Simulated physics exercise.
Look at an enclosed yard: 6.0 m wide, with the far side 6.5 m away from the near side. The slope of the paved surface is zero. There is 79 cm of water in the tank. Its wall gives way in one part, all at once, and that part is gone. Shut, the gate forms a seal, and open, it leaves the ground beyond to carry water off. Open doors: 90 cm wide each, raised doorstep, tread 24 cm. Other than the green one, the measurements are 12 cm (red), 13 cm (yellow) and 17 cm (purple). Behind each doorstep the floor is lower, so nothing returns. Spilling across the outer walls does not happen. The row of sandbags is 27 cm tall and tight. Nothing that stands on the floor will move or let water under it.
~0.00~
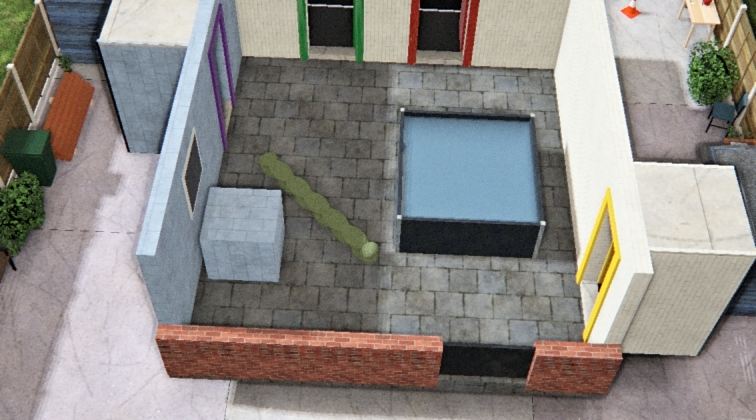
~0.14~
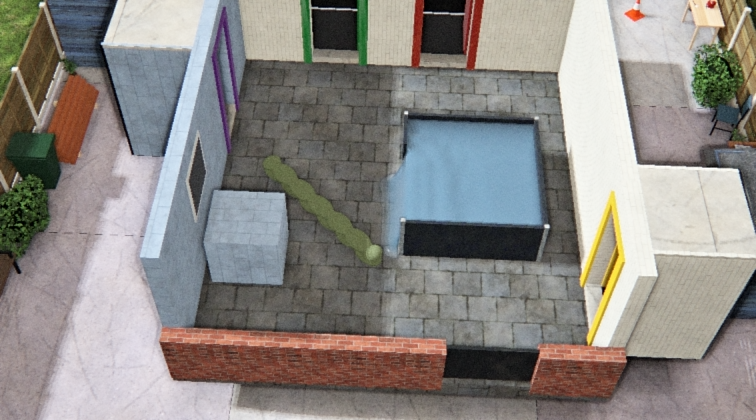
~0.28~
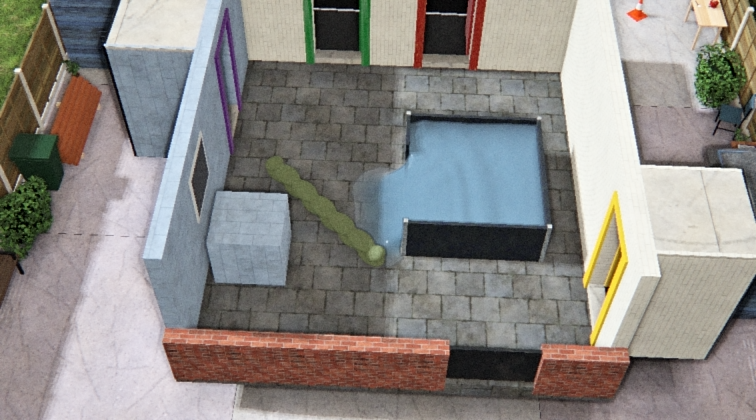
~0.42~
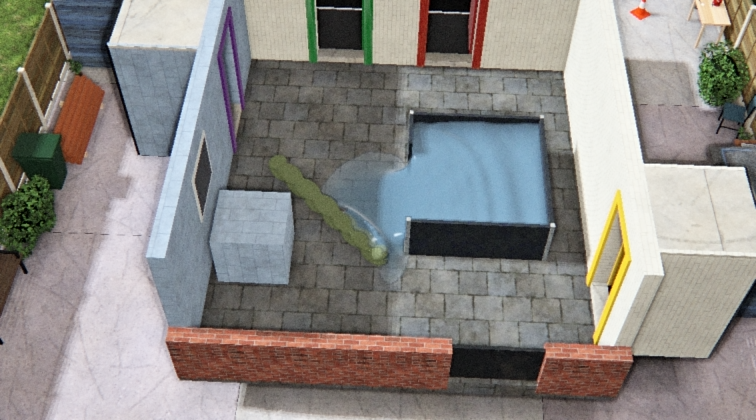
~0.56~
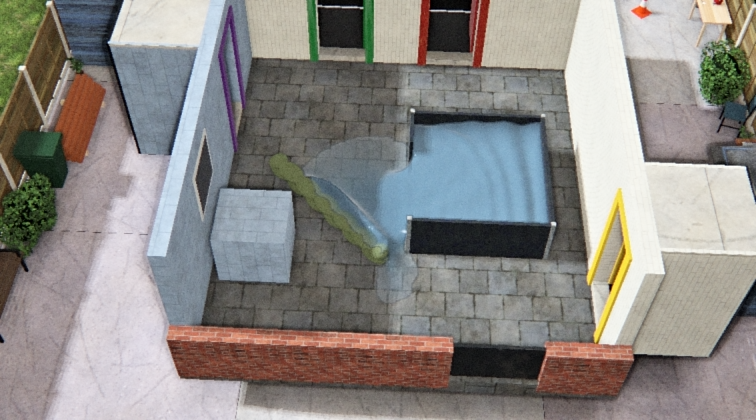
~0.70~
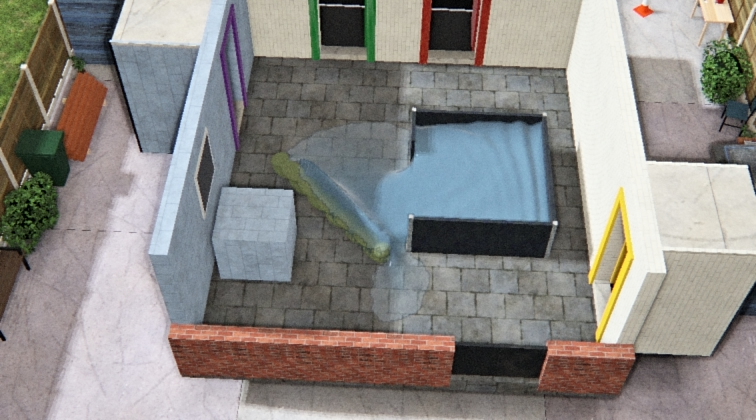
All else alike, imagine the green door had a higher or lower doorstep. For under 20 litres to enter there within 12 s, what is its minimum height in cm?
Its minimum height would be about 21 cm.
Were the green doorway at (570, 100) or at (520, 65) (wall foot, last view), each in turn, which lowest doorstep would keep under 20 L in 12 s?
About 17 cm, then about 14.5 cm.
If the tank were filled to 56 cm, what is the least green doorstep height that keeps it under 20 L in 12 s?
Then a height close to 16 cm.
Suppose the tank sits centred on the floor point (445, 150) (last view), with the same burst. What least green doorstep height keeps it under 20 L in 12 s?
Some 14.0 cm.
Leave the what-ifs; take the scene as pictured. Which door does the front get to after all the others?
It's the yellow door.
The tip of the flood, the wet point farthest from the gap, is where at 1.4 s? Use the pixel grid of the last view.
Roughly at (251, 75) in the last view.
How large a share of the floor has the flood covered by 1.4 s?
Wet share: Around 35 %.
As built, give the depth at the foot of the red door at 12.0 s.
Some 12.0 cm.
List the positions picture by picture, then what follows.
In the first picture, still water, 79 cm deep, in the tank at (469, 168); the green door at (331, 19) is dry.
In the second picture, water pours out at (405, 202) and has run 0.3 m, to (384, 190); about 10 cm deep outside, 79 cm at the back.
In the third picture, water pours out at (407, 205) and has run 0.8 m, to (358, 197); about 16 cm deep outside, 79 cm at the back.
In the fourth picture, the gap is at (410, 205), the front 1.4 m out at (325, 200); the back of the tank holds 78 cm.
In the fifth picture, the front is at (300, 176), 1.9 m from the gap at (411, 204); 3.4 m2 of floor is wet, 71 cm left at the back.
In the sixth picture, the front is at (287, 156), 2.2 m from the gap at (412, 203); 4.5 m2 of floor is wet, 66 cm left at the back; 1.9 m in a straight line remain to the green door at (343, 19).
After 1.4 s water covers 35 % of the floor, deepest (55 cm) near (386, 243); it has not reached the green door.
After 3.0 s water covers 65 % of the floor, deepest (44 cm) near (249, 89); 22 cm at the green door, 22 litres in over its 12 cm doorstep.
After 12.0 s water covers 95 % of the floor, deepest (15 cm) near (595, 329); 9 cm at the green door, 128 litres in over its 12 cm doorstep.
At the green door as built, the water arrived by 2.2 s and peaked near 23 cm at 2.6 s.
With a doorstep of 17.5 cm, 46 litres would have come in within the 12 s; with 24 cm, 7 litres. So under 20 litres takes about 21 cm.
